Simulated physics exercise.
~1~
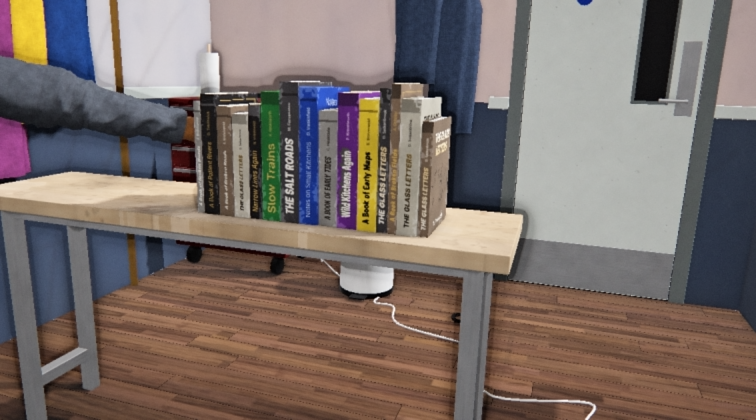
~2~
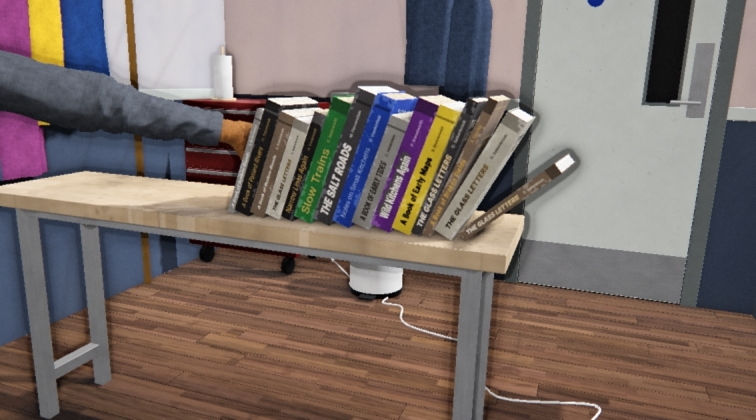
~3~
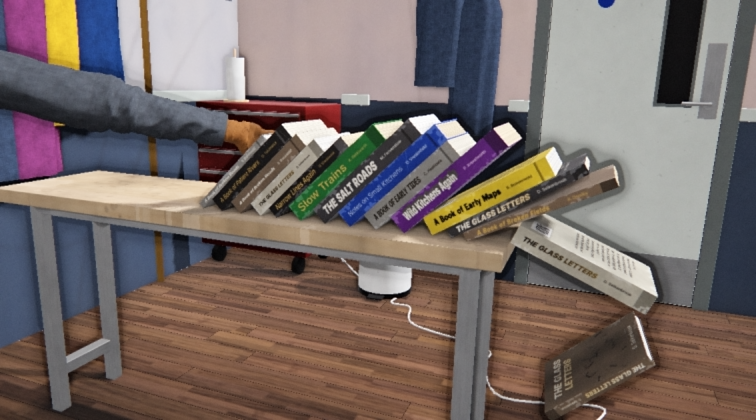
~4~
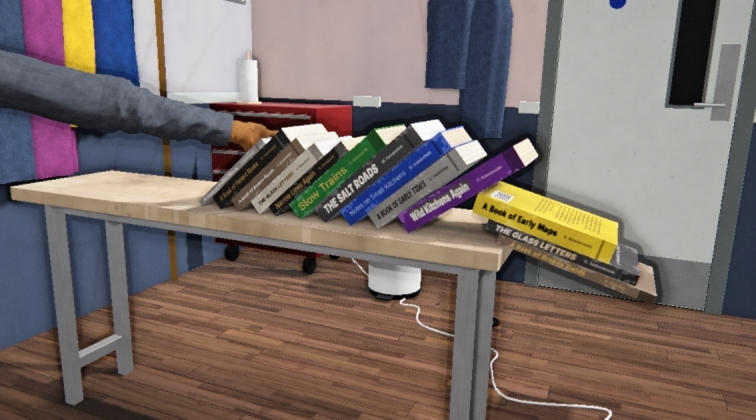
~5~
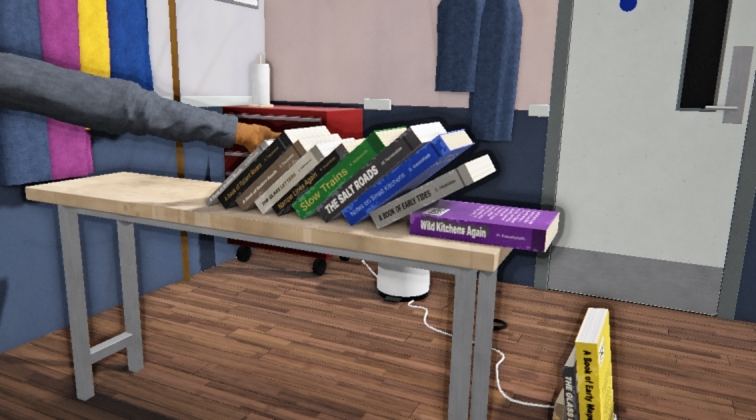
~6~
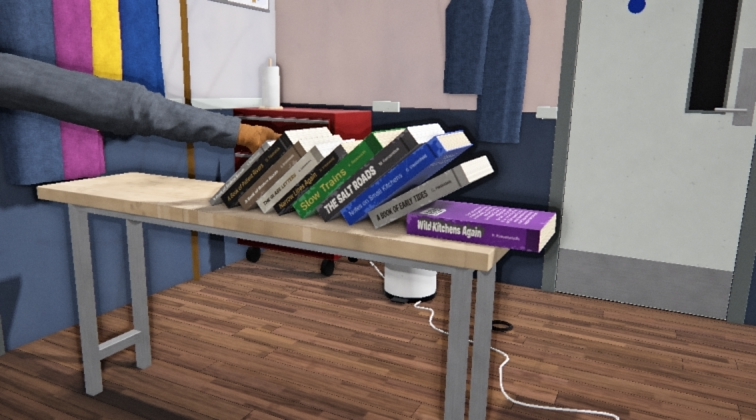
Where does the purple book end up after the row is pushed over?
The purple book ends up on the table, lying on its side at the right edge with the leaning books beside it.
